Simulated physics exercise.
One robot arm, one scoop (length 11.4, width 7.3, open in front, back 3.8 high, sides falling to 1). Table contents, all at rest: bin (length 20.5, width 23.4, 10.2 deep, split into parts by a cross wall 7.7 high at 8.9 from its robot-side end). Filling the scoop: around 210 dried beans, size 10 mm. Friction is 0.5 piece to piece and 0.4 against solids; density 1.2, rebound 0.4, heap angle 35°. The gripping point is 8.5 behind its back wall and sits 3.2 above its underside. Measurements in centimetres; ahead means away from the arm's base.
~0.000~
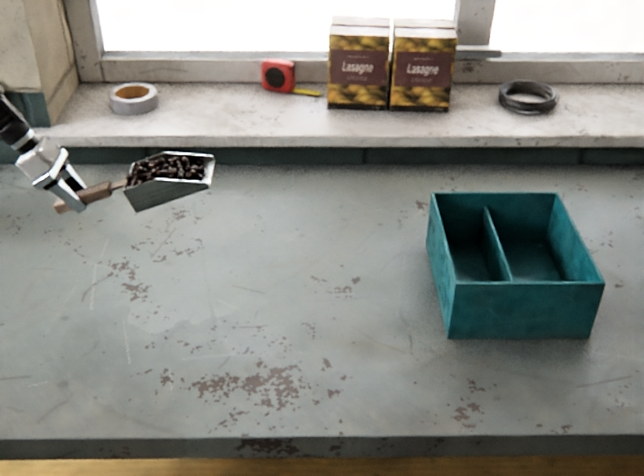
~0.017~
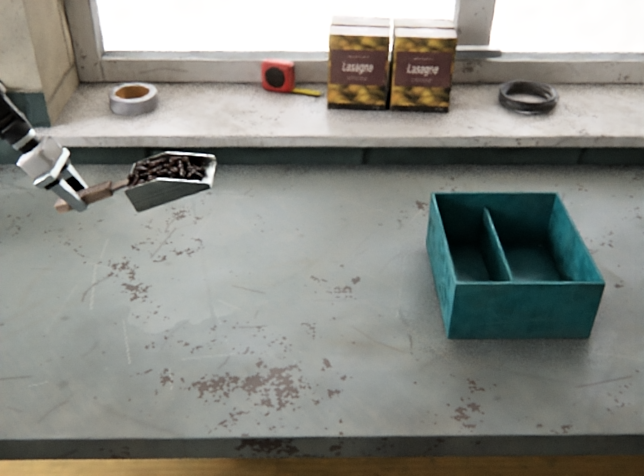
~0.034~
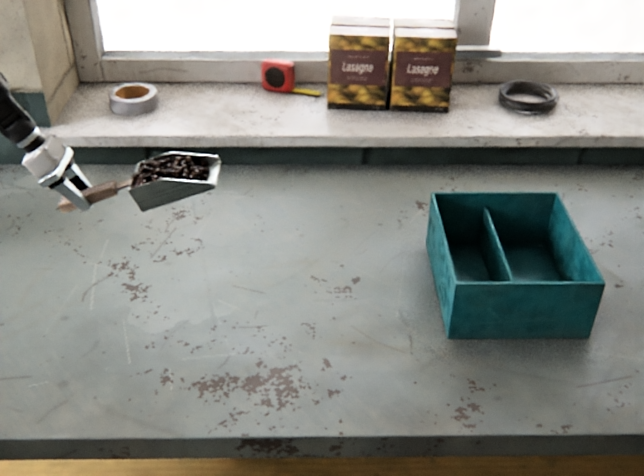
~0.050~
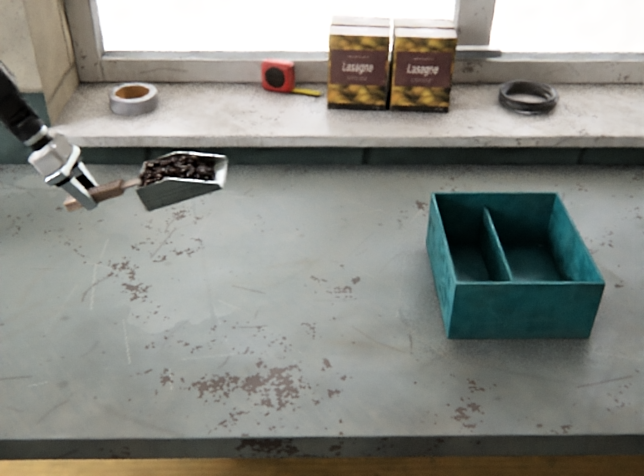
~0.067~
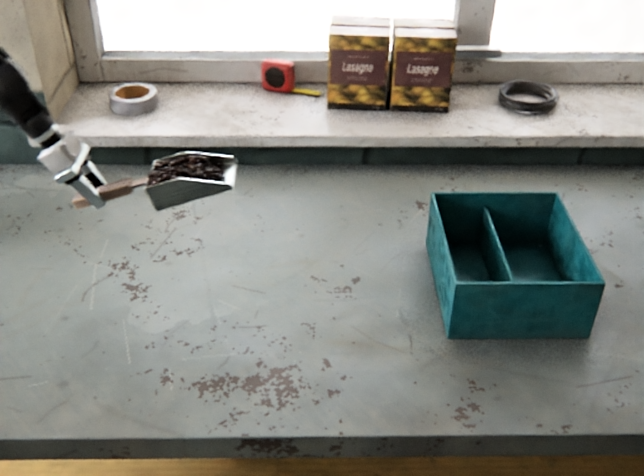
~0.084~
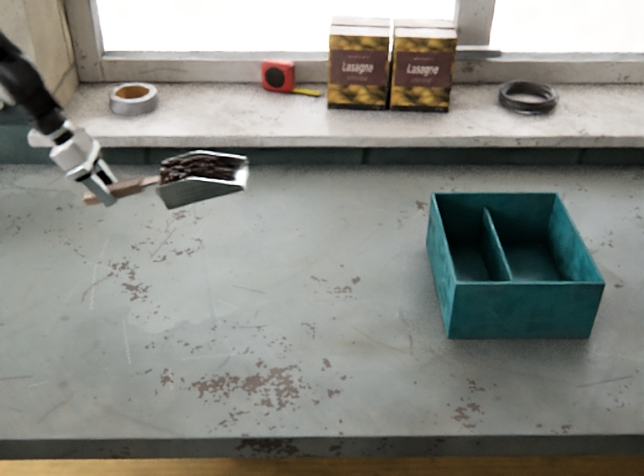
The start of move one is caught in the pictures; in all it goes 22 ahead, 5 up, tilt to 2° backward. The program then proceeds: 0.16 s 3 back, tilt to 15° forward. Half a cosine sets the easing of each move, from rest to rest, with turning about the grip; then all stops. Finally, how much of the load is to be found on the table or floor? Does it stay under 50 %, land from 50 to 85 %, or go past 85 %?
It goes past 85 %.
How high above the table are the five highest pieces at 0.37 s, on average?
Roughly 20 cm above the table.
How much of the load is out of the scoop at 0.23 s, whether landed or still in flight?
Around 0 percent at that moment.
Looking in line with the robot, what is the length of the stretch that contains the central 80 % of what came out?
The stretch is around 10 cm.
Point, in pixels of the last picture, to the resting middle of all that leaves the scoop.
Roughly at (410, 285) in the last picture.
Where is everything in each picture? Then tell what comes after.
Scoop floor at (169, 186), tilted 21° backward; upper third of the load around (170, 172), from x 130 to 200, top at y 160; 210 on the scoop, in the first frame.
Scoop floor at (170, 186), tilted 21° backward; upper third of the load around (171, 172), from x 130 to 205, top at y 160, in the second frame.
Scoop floor at (174, 186), tilted 20° backward; upper third of the load around (171, 172), from x 135 to 205, top at y 160, in the third frame.
Scoop floor at (181, 186), tilted 20° backward; upper third of the load around (177, 172), from x 140 to 215, top at y 160, in the fourth frame.
Scoop floor at (190, 186), tilted 18° backward; upper third of the load around (185, 172), from x 150 to 220, top at y 160, in the fifth frame.
Scoop floor at (201, 186), tilted 17° backward; upper third of the load around (195, 171), from x 165 to 235, top at y 160; 210 on the scoop, in the sixth frame.
By 0.23 s, tilted 4° backward, highest piece 24 above the table; 209 on the scoop, 1 in flight or on a rim.
By 0.37 s, tilted 8° forward, highest piece 20 above the table; 63 on the scoop, 1 in the robot-side part, 146 in flight or on a rim.
By 0.64 s, tilted 15° forward, highest piece 11 above the table; 199 on the table or floor, 7 in the robot-side part, 4 in flight or on a rim.
By 1.69 s, tilted 15° forward, highest piece 2 above the table; 203 on the table or floor, 7 in the robot-side part.
Final count, 203 on the table or floor, 7 in the robot-side part. That is 97 % on the table or floor.
